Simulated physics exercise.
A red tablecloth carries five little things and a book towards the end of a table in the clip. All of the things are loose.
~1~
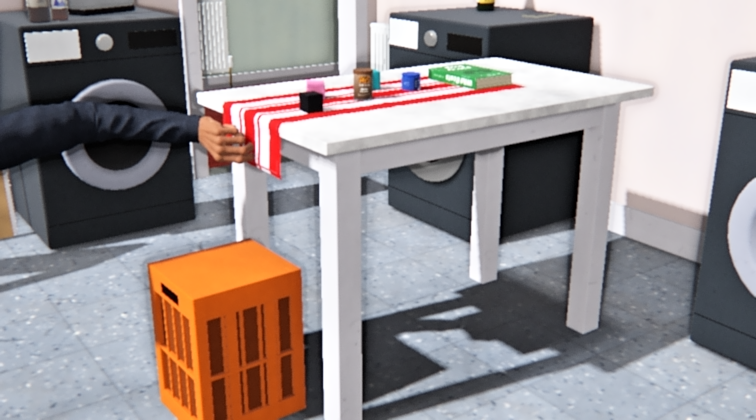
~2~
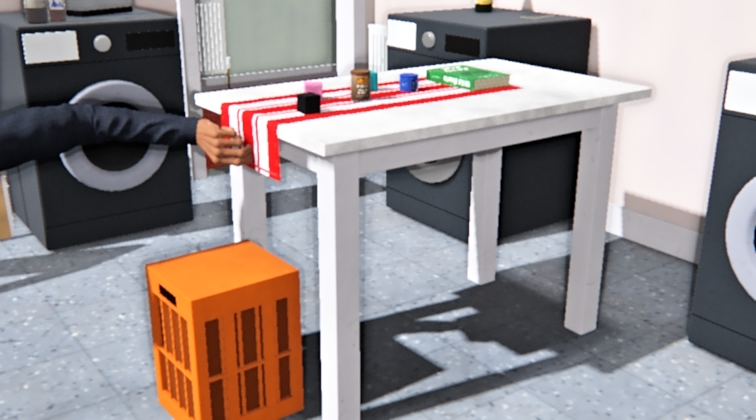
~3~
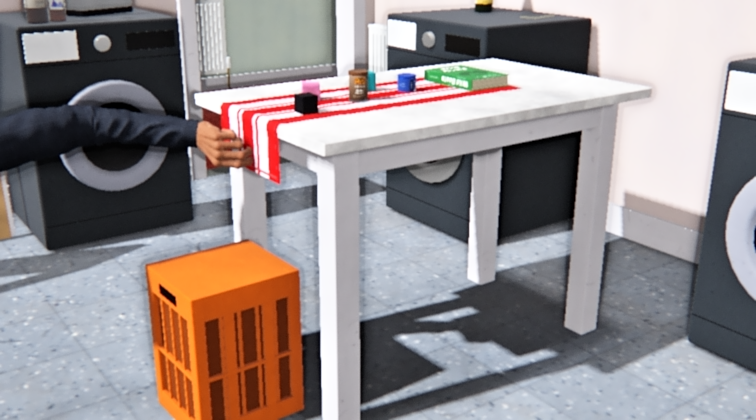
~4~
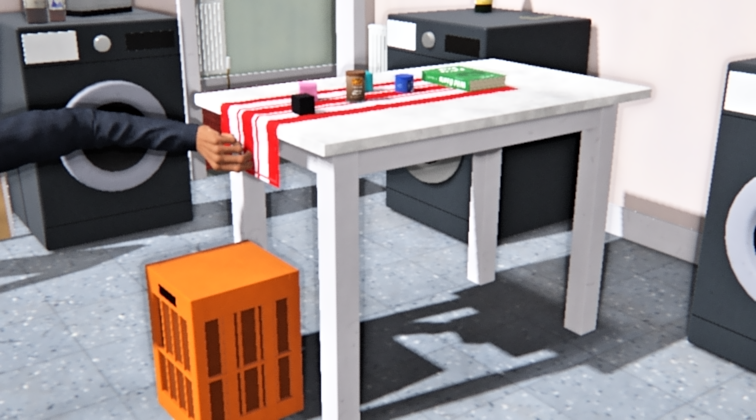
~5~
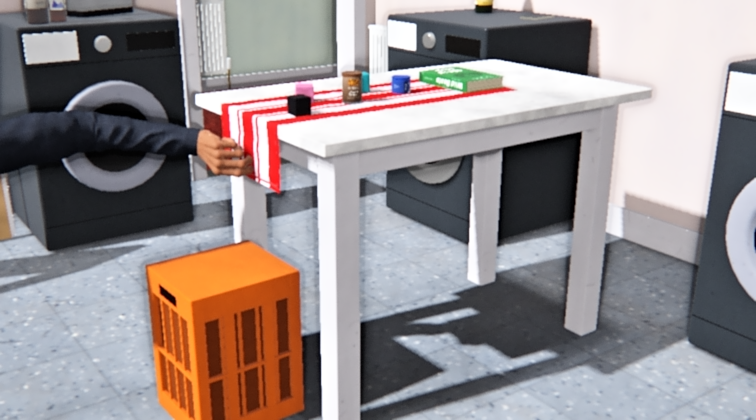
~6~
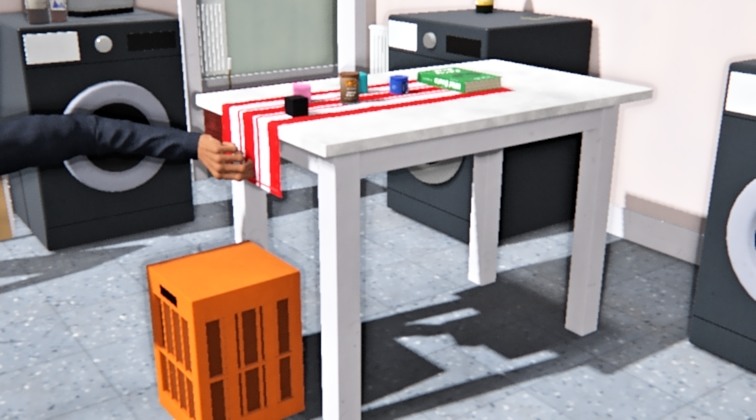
In a laundry room with dark front-loading machines along the walls, a fixed camera looks slightly down on a white table. A red-and-white striped cloth hangs over its left end, carrying a black cube, a pink cube, a brown can, a turquoise cube, a blue pot and a green book, with an orange crate below. A dark-sleeved arm from the left grips the cloth and draws it slowly, the objects shifting slightly left with it.
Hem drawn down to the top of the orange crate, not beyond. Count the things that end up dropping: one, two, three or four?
The number that drops is two.
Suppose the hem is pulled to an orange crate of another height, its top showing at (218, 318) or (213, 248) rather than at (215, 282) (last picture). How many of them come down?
It comes to 3 and 1 over the edge.
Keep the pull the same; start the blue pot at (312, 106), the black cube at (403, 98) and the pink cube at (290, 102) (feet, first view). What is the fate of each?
Outcome: The blue pot is gone, the black cube is still in place, the pink cube is gone.
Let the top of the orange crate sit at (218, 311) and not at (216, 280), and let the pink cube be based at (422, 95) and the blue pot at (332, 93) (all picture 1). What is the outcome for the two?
The pink cube stays aboard, and the blue pot does not stay aboard.
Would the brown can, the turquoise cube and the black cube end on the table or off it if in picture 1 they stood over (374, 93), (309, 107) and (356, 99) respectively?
Here's how it goes: The brown can remains in place, the turquoise cube leaves the top and the black cube remains in place.
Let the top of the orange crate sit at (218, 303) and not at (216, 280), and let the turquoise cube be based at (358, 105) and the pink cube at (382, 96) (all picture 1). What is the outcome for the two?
As for the turquoise cube, it leaves the top; as for the pink cube, it stays in place.
Soon after, hem on the crate; black cube and pink cube gone.
In the end, hem on the crate; black cube and pink cube gone. It carries off two.
